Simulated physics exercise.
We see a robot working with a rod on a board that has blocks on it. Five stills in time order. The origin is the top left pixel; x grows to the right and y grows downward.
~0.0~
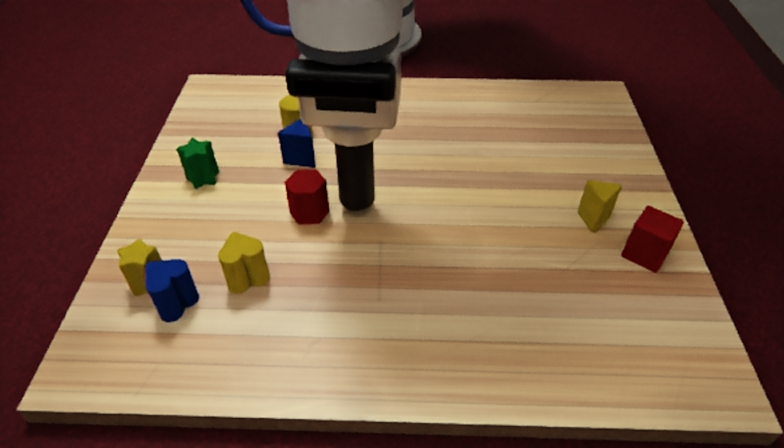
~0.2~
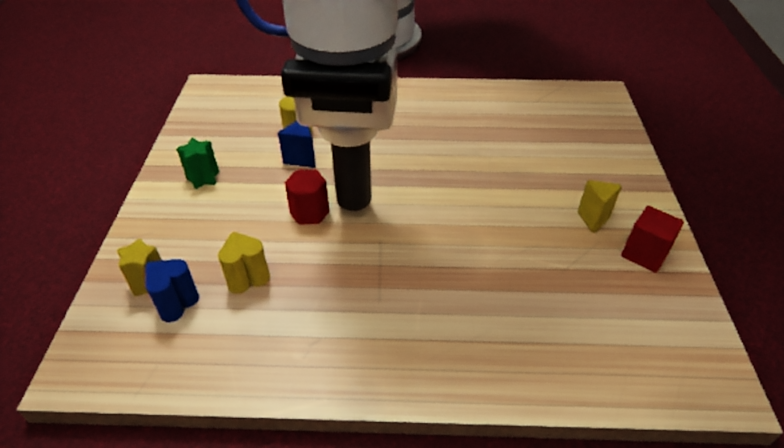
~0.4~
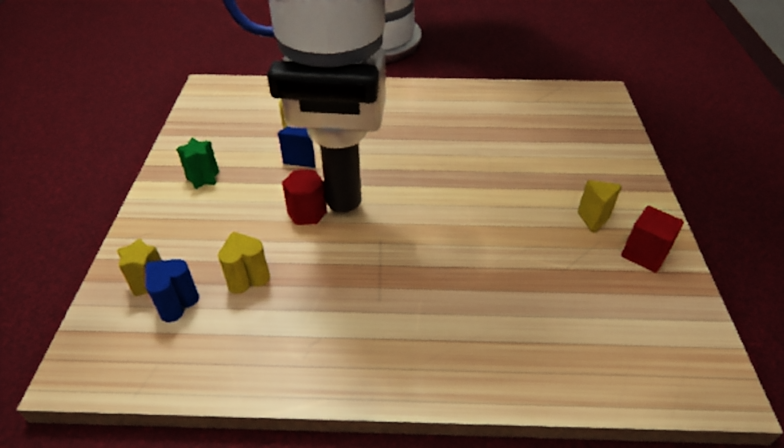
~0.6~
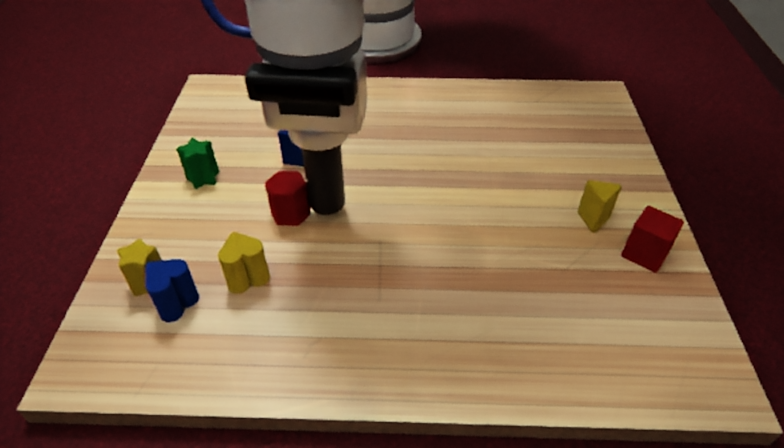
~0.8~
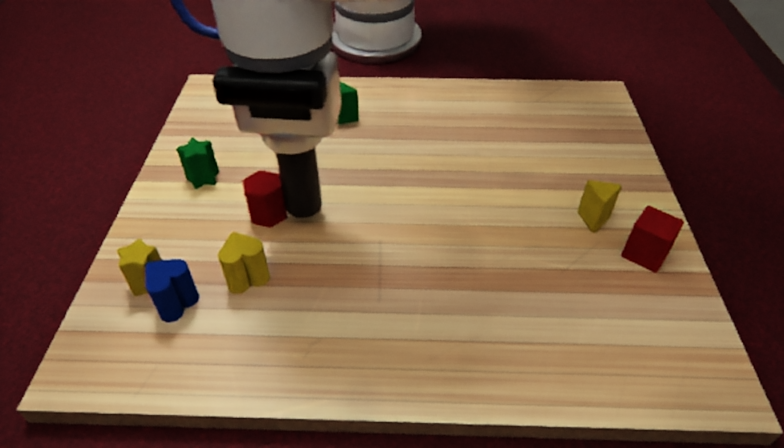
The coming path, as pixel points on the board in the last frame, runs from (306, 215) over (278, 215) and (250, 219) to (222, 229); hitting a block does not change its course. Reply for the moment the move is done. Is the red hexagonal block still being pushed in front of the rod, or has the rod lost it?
It ends up beside or behind the rod.
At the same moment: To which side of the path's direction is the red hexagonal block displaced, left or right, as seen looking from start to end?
The red hexagonal block goes right.
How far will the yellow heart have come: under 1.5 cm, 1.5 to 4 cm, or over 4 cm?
Once the path is done, the yellow heart lies within 1.5 cm of its present place.
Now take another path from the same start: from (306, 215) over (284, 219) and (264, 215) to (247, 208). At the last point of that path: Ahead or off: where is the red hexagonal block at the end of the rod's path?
I predict the rod still has it in front.
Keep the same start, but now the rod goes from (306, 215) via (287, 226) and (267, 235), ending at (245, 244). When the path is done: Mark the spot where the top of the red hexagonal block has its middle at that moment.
The spot you're after is about (238, 184) in the image.
What follows on the original path. Halfway along, rod at (260, 207); red hexagonal block at (221, 178), turned 30° clockwise.
At the end, rod at (219, 220); yellow heart still; red hexagonal block at (198, 177), turned 65° clockwise.
